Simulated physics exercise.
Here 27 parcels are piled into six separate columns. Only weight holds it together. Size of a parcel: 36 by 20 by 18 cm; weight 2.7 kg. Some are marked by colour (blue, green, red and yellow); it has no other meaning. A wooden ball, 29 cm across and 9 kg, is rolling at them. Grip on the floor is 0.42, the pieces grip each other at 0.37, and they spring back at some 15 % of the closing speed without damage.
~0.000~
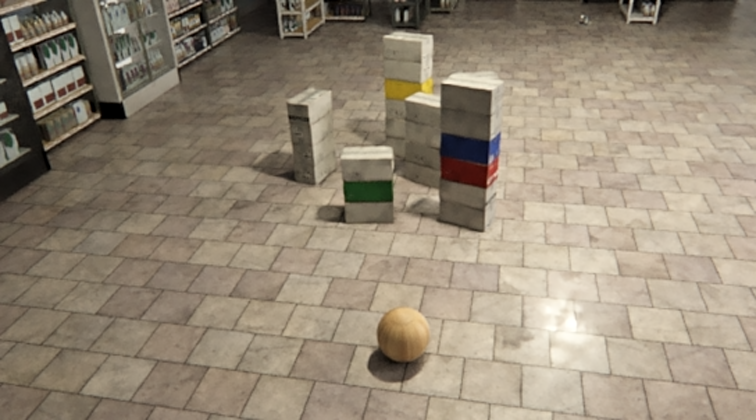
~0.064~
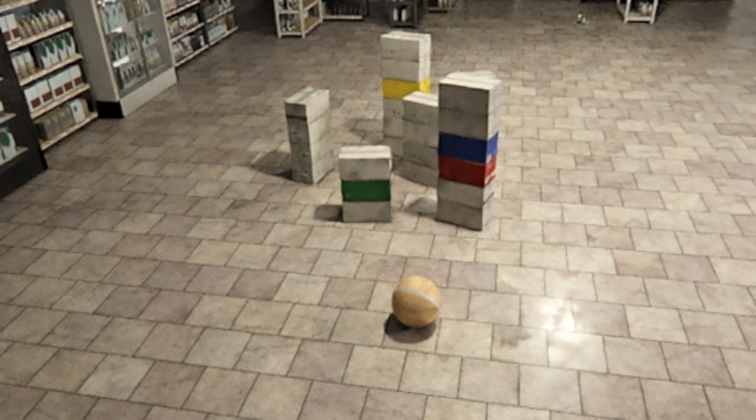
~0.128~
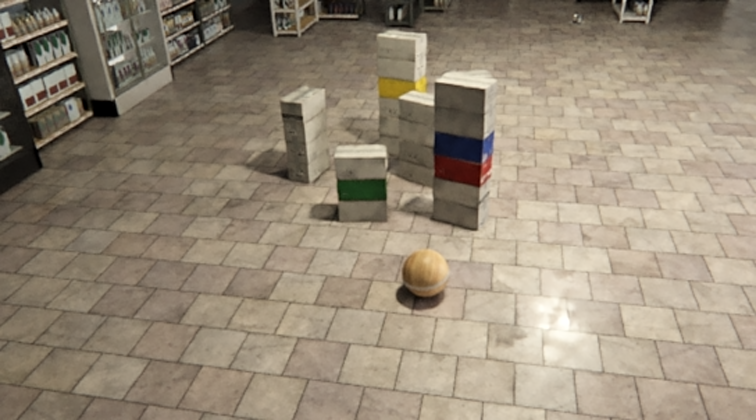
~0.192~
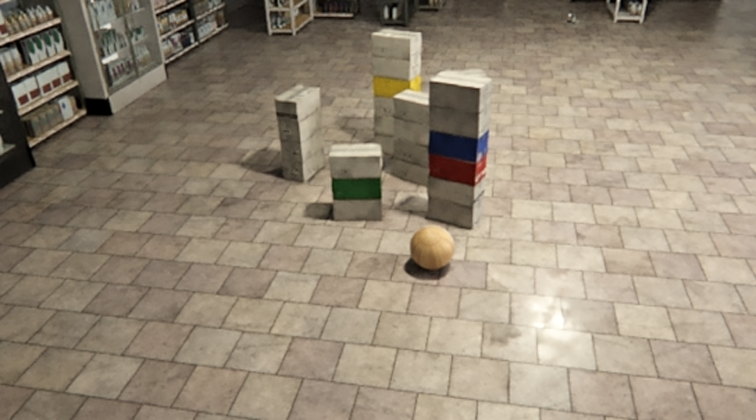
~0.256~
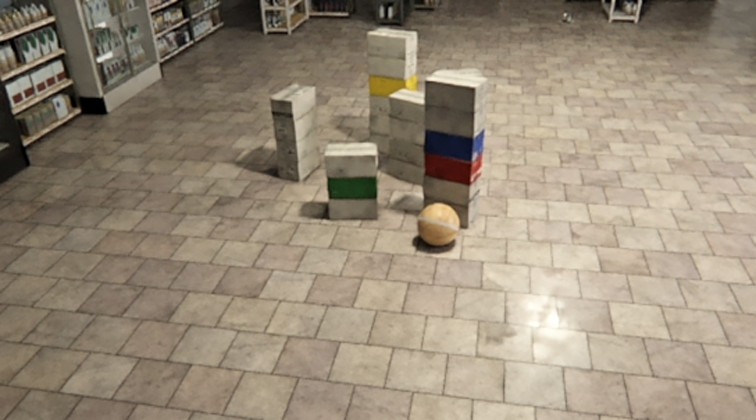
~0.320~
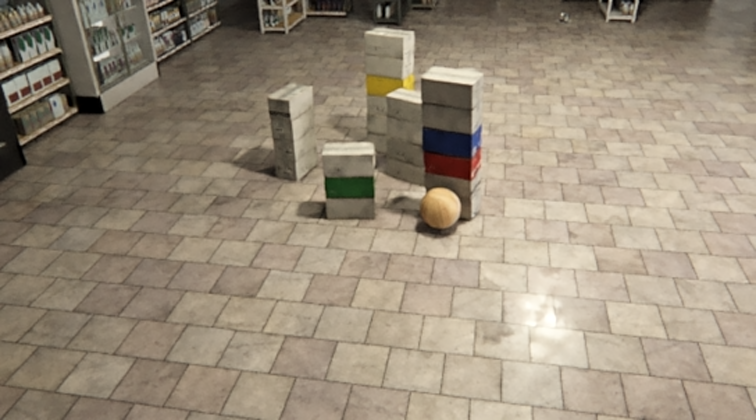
To begin with, a wooden ball rolls across a tiled shop floor toward several grey stacks with green, yellow, blue and red bands. It moves away from the viewer and slightly right, then bumps the base of the tall stack with the blue and red bands, which shifts and leans slightly.
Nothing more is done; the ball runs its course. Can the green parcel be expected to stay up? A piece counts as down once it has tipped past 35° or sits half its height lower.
It stays up.
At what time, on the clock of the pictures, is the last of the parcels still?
Near 1.5 s.
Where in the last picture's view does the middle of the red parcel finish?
Around (511, 173).
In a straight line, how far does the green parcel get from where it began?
Some 0 cm.
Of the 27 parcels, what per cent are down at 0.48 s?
5 per cent by then.
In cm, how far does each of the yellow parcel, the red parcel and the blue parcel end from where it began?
Moved: Yellow 0, red 80, blue 70.
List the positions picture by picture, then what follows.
In the first picture (places mark the middle of the side facing us; the camera pans a little), ball (403, 334) 1.28 m from contact, 4.4 m/s; green parcel (368, 192); yellow parcel (403, 91); blue parcel (464, 149); nothing disturbed.
The second picture shows ball (416, 302) 1.00 m from contact, 4.4 m/s; green parcel (366, 191).
The third picture shows ball (425, 273) 72 cm from contact, 4.4 m/s; green parcel (362, 190).
The fourth picture shows ball (432, 247) 43 cm from contact, 4.4 m/s; green parcel (356, 189).
The fifth picture shows ball (438, 225) 15 cm from contact, 4.4 m/s; green parcel (352, 188).
The sixth picture shows ball (440, 208) after contact, 1.8 m/s; green parcel (349, 188); red parcel (447, 167) leaning 8°; blue parcel (447, 143) leaning 6°; 6 disturbed, none down.
After 0.48 s, ball still moving; 1 of the 27 parcels down; green parcel unmoved; red parcel leaning 56°, 6 cm lower.
After 0.66 s, ball still moving; 4 of the 27 parcels down; green parcel unmoved; red parcel on its side.
After 0.96 s, ball still moving; 4 of the 27 parcels down; green parcel unmoved; red parcel leaning 4°, 35 cm lower.
At rest (1.7 s), ball at rest; 5 of the 27 parcels down; green parcel unmoved; blue parcel 53 cm lower; yellow parcel unmoved. As the last picture would show them, middles, green parcel near (350, 181), blue parcel near (466, 183).
